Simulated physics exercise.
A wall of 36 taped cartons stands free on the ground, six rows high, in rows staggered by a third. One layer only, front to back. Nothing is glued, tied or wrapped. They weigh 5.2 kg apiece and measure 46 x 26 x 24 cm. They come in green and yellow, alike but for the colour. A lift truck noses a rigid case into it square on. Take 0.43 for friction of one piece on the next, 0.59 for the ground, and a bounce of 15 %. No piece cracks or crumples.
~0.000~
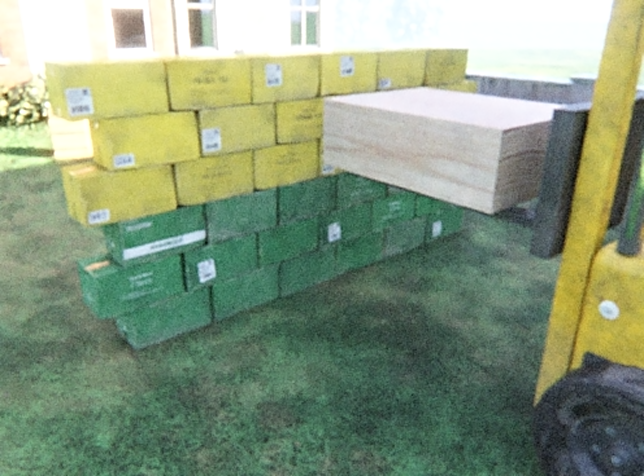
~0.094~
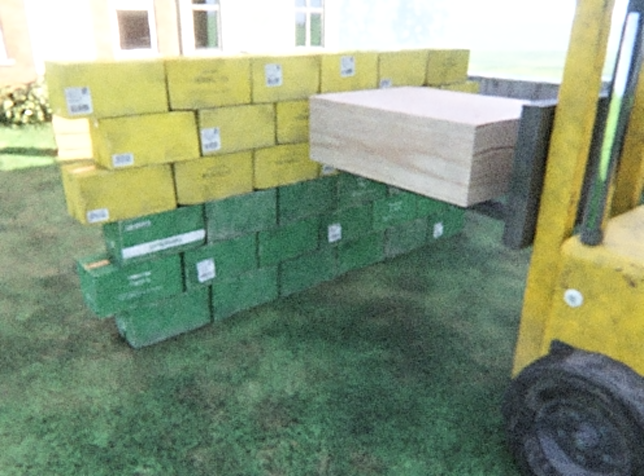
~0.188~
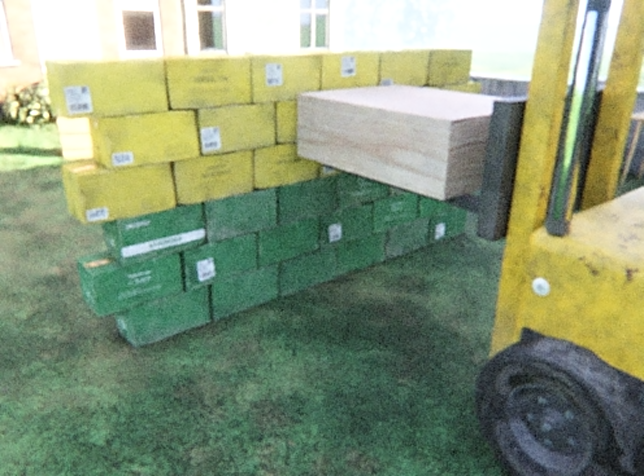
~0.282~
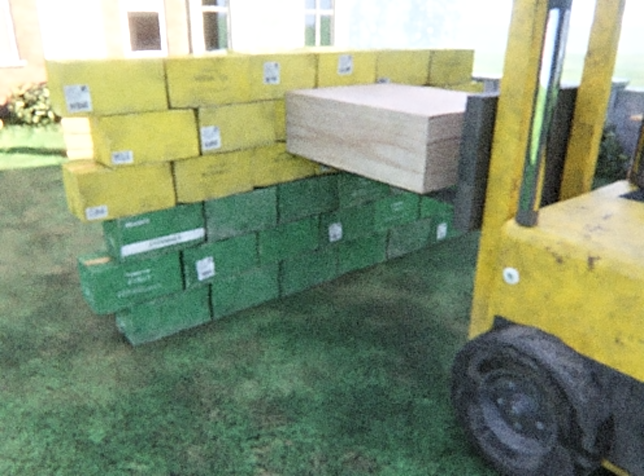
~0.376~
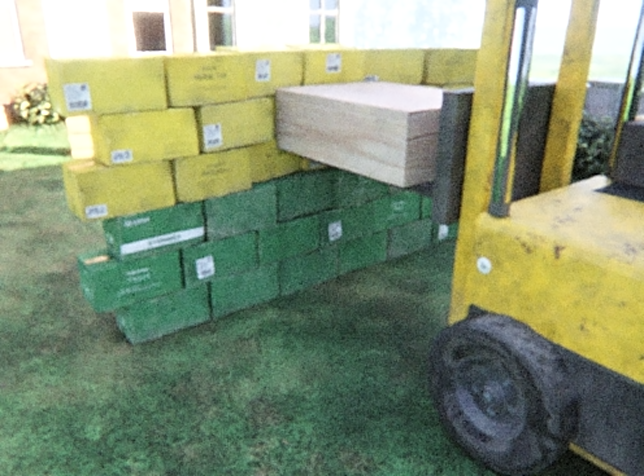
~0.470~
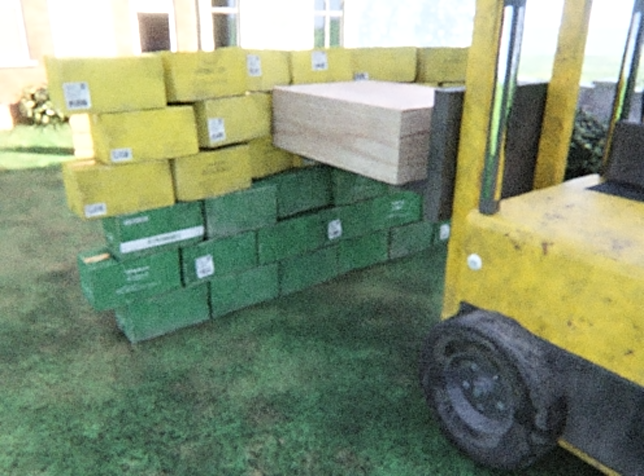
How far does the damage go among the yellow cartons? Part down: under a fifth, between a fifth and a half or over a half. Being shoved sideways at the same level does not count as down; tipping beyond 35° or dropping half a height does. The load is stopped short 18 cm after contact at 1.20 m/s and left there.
The part is over a half.
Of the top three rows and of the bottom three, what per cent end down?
Top 70, bottom 10 per cent.
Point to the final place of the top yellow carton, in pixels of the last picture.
At about (425, 184).
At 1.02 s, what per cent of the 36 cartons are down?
40 per cent by then.
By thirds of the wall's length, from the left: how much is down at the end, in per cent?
In per cent: Left 20, middle 70, right 30.
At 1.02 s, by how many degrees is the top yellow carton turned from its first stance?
Some 50°.
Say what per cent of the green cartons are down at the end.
Green 10 per cent.
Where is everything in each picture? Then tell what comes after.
In the first picture (each place is the centre of the face we see best; the camera moves round a little), load (336, 128) 30 cm short of touching; top yellow carton (448, 66); top green carton (166, 235); all as stacked.
Load (321, 125) 19 cm short of touching; top yellow carton (450, 67), in the second picture.
Load (308, 122) 7 cm short of touching; top yellow carton (452, 67), in the third picture.
Load (296, 118) 38 mm in; top yellow carton (454, 67); steepest lean 4°, the carton at (349, 72); 8 have shifted, in the fourth picture.
Load (285, 115) 15 cm in; top yellow carton (455, 66); steepest lean 7°, the carton at (337, 70); 12 have shifted, in the fifth picture.
Load (282, 113) 18 cm in, stopped; top yellow carton (453, 64) tilted 4°; top green carton (163, 230); steepest lean 9°, the carton at (265, 69); 16 have shifted, in the sixth picture.
By 0.72 s, 3 of the 18 yellow cartons down (3 of 36 in all colours); top yellow carton tilted 20°.
By 1.02 s, 12 of the 18 yellow cartons down (14 of 36 in all colours); top yellow carton tilted 45°, 8 cm lower.
By 1.44 s, 12 of the 18 yellow cartons down (14 of 36 in all colours); top yellow carton on its side.
When it is over (2.6 s), 12 of the 18 yellow cartons down (14 of 36 in all colours); top yellow carton on its side; top green carton unmoved. That is 67 per cent. In pixels of the last frame, middles, top yellow carton near (425, 184), top green carton near (154, 223).
